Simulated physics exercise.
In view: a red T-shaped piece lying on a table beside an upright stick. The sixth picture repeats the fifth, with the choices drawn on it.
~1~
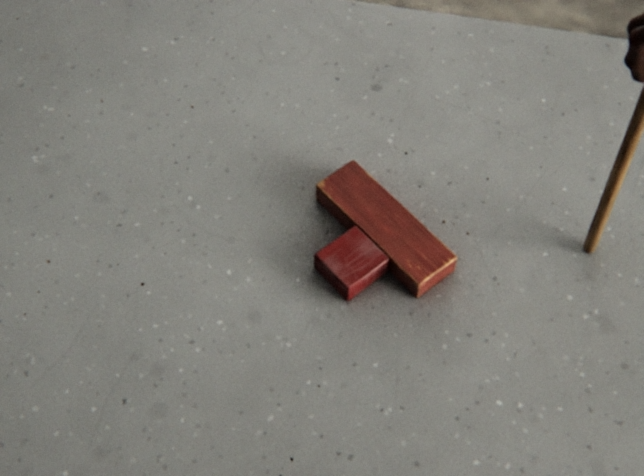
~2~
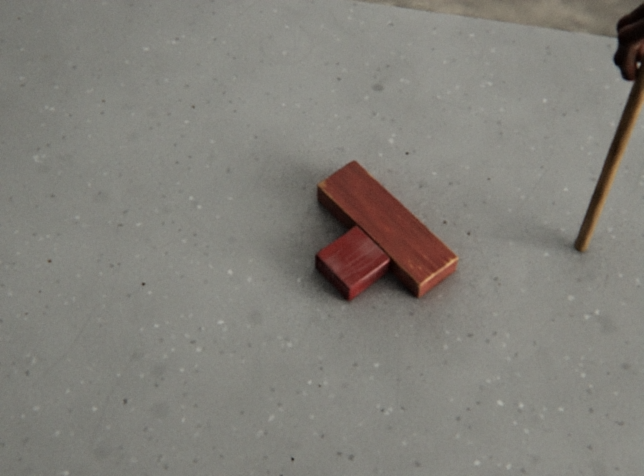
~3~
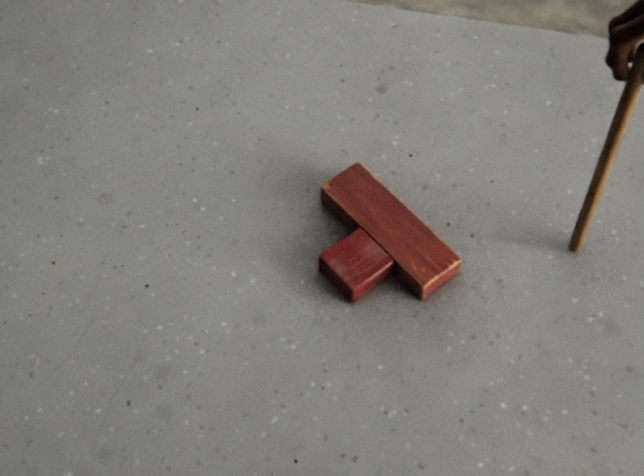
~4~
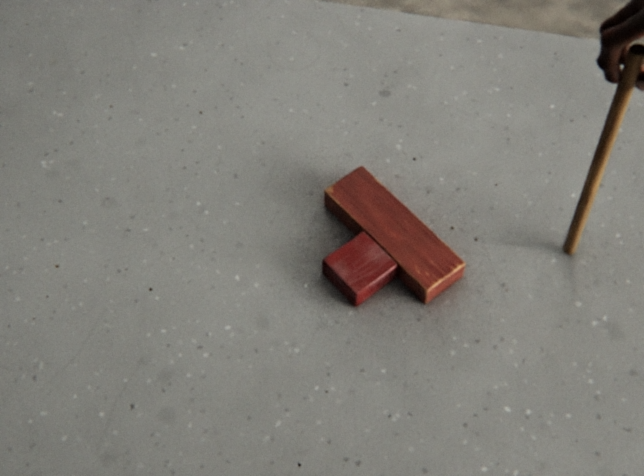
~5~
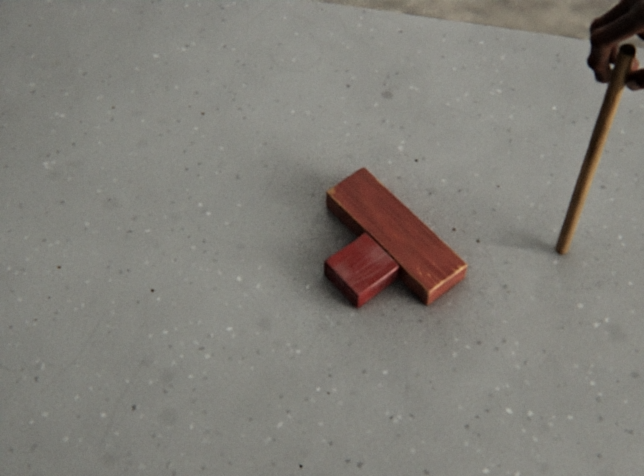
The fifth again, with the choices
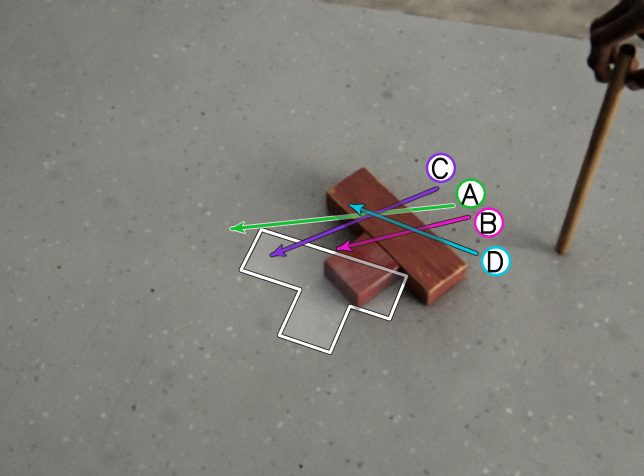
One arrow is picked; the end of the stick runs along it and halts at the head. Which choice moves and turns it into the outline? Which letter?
Stroke B puts it in the outline.
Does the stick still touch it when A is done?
At the end, no.
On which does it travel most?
Stroke B.
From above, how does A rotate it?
On that stroke, anticlockwise.
On the marked copy, A from (454, 205) to (231, 229); B from (469, 217) to (338, 249); C from (437, 189) to (272, 255); D from (476, 254) to (350, 205).
With B. Early on, foot of the stick (421, 230), piece (393, 228).
Further on, foot of the stick (373, 241), piece (347, 245).
At the end, foot of the stick (338, 250), piece (321, 260); it fills the outline.
As for the rest, A leaves the piece out of the outline, at (356, 245); C leaves the piece out of the outline, at (350, 261); D leaves the piece out of the outline, at (367, 234).
